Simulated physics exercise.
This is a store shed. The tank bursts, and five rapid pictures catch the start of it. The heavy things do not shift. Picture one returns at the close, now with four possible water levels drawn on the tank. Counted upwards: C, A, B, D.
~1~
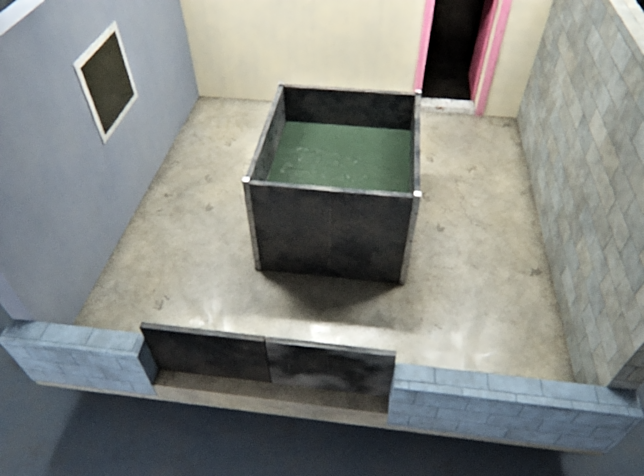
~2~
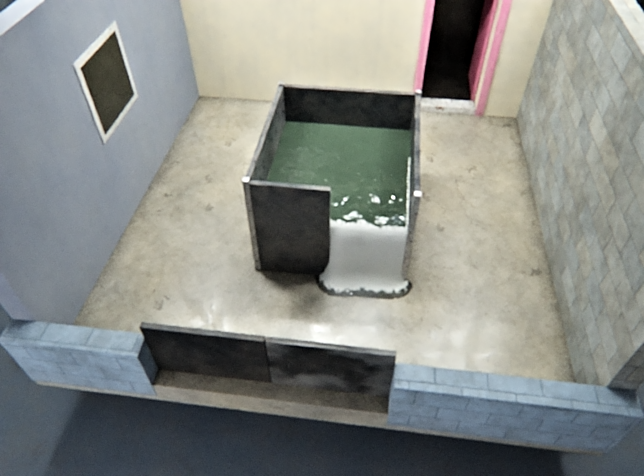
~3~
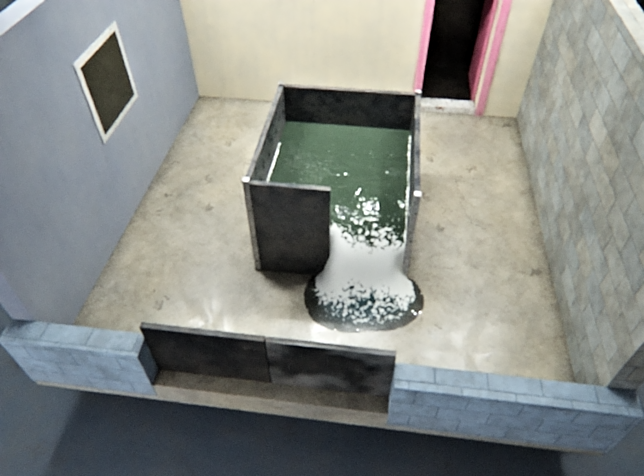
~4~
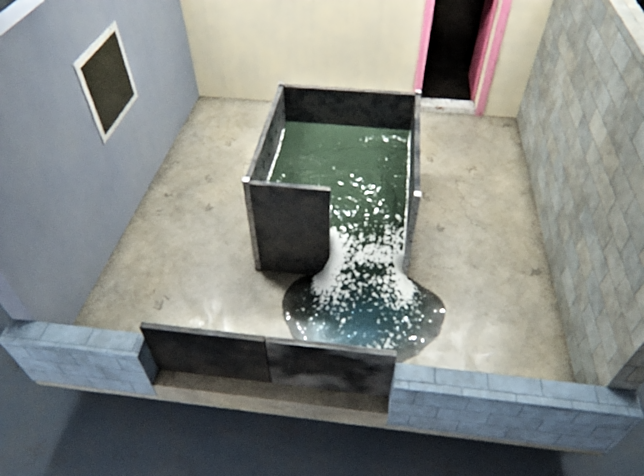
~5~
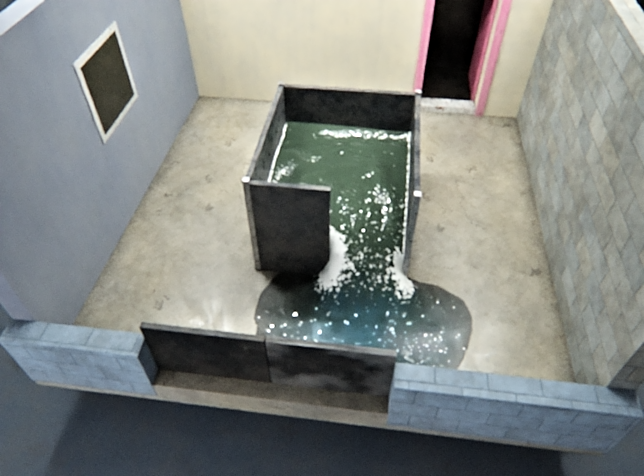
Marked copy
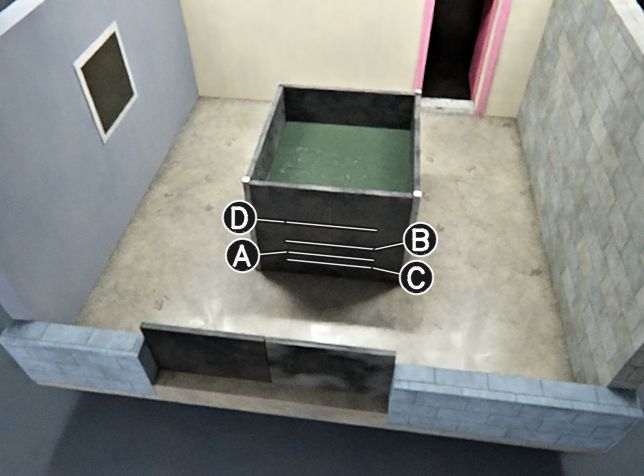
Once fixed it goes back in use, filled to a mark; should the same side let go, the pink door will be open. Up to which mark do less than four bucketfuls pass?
That is level B.
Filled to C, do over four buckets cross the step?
No.
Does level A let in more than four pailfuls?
No.
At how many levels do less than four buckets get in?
Three of them.
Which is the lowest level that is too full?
Here it is level D.
On the marked copy, A at (329, 256); B at (330, 245); C at (329, 263); D at (330, 226); from the bottom up C, A, B, D.
Choosing A, nothing gets over.
Choosing B, a splash gets over, under a bucket.
Choosing C, nothing gets over.
Choosing D, about 11 bucketfuls get in.
